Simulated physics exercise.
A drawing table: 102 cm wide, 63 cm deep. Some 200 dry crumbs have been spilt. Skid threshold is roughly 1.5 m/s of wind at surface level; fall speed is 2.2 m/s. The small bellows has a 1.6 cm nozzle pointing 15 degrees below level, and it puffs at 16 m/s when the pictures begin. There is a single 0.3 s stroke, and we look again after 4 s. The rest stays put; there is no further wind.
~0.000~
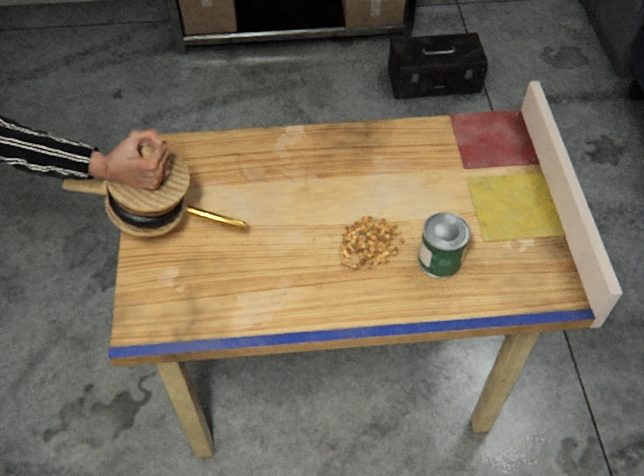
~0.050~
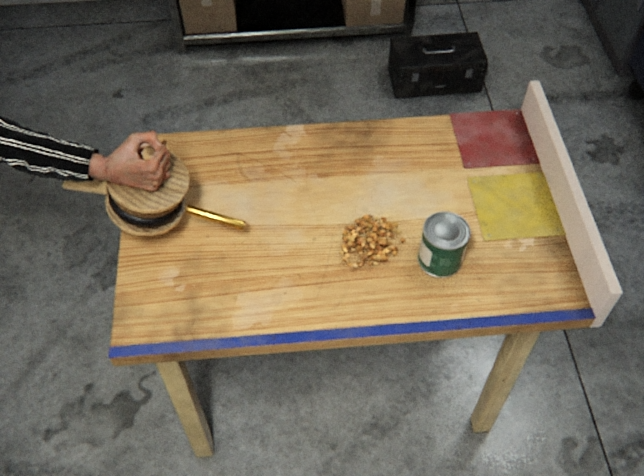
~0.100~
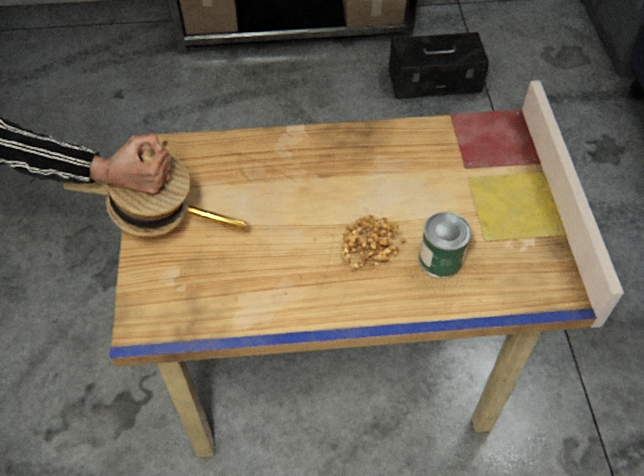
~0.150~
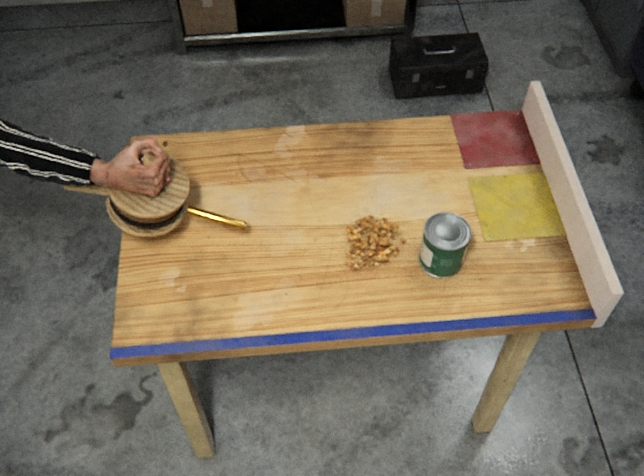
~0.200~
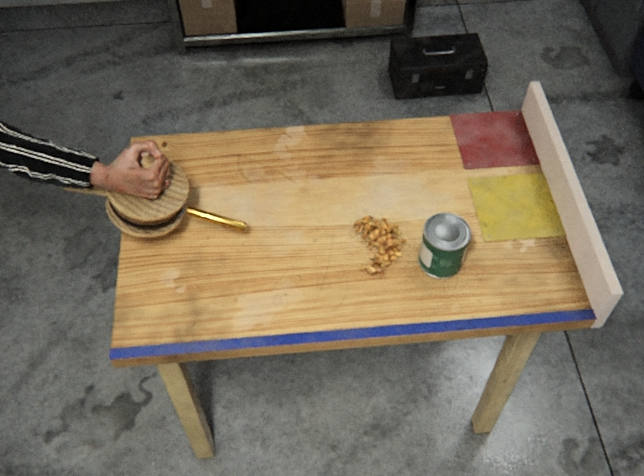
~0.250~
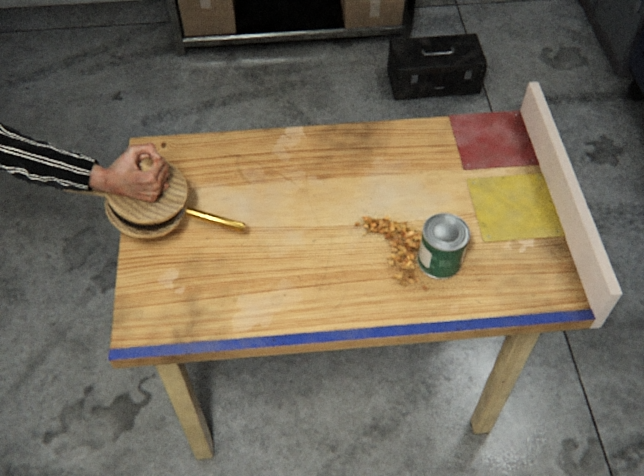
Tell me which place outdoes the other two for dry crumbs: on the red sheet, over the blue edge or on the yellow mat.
It is yellow that gets the most.
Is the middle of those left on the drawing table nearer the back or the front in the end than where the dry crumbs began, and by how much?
Backward it went, roughly 5 cm.
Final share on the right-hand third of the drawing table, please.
About 70 percent.
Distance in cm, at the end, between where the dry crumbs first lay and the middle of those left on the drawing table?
That works out close to 30 centimetres.
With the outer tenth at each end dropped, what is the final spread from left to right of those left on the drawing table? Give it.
Around 30 centimetres from left to right.
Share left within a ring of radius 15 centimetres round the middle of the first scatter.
About 30 per cent.
After 0.8 s, 89 % are still on the top, 46 % are on the yellow mat, 0 % on the red sheet and 11 % over the blue edge; the middle of those left on the top is near (482, 212).
After 1.3 s, 89 % are still on the top, 46 % are on the yellow mat, 0 % on the red sheet and 11 % over the blue edge; the middle of those left on the top is near (482, 212).
After 2.2 s, 89 % are still on the top, 46 % are on the yellow mat, 0 % on the red sheet and 11 % over the blue edge; the middle of those left on the top is near (482, 212).
After 4.0 s, at the end, 46 % are on the yellow mat, 0 % on the red sheet and 11 % over the blue edge; the middle of those left on the top is near (482, 212).
